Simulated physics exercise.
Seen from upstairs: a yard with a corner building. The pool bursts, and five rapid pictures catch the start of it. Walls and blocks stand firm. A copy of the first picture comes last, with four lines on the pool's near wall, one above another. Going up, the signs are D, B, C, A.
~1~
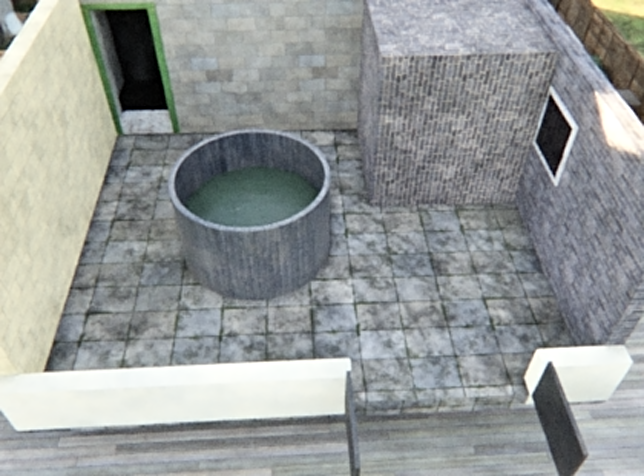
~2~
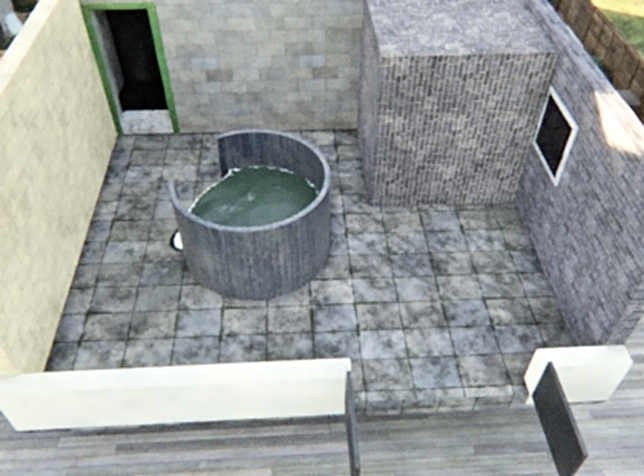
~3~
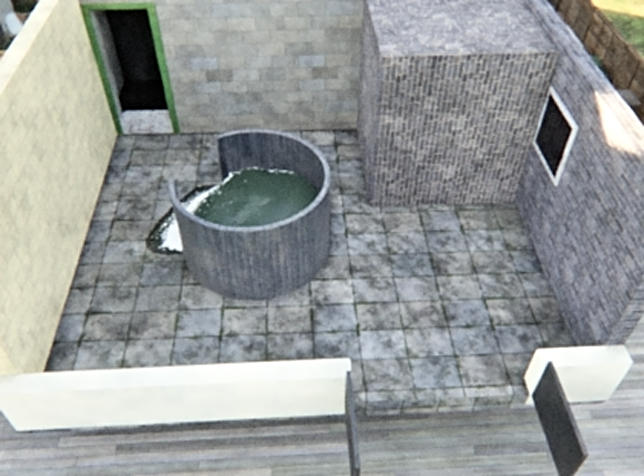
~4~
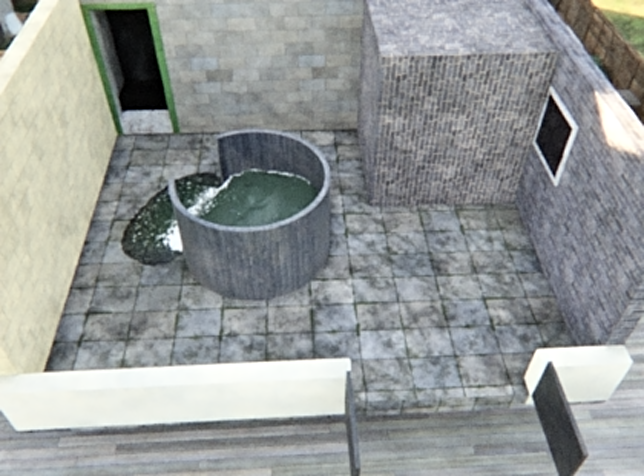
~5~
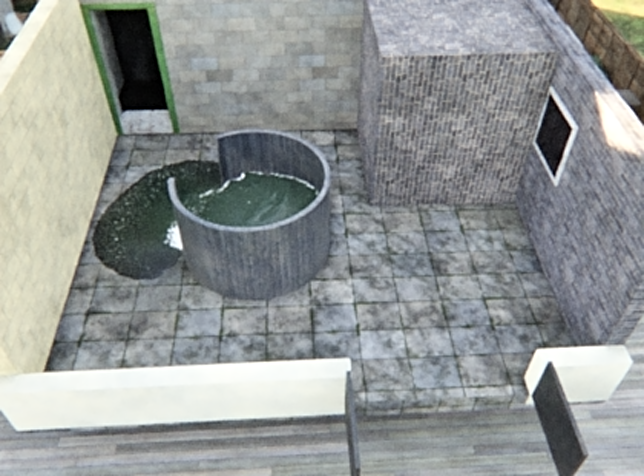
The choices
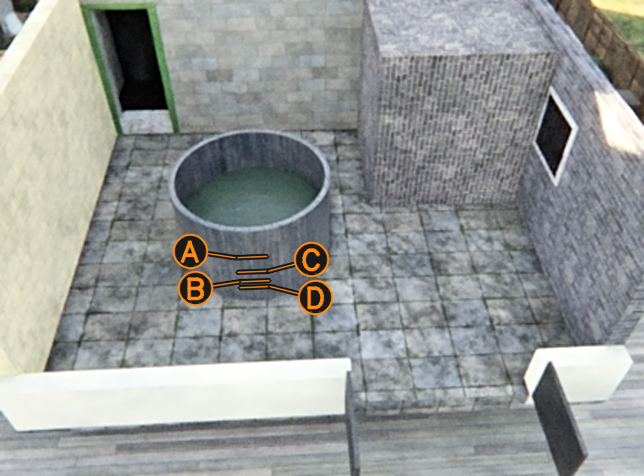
Green water pours through a gap in the round pool's left side and spreads across the paving.
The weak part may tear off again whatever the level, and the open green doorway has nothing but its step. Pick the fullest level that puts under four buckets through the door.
Level C.
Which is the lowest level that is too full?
The answer is A.
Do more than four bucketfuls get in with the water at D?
No, that is safe.
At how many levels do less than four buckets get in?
Three of them.
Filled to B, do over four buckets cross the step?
No, that is safe.
On the marked copy, A at (251, 257); B at (254, 281); C at (253, 271); D at (254, 287); from the bottom up D, B, C, A.
Choosing A, about 10 bucketfuls get in.
Choosing B, nothing gets over.
Choosing C, a splash gets over, under a bucket.
Choosing D, nothing gets over.
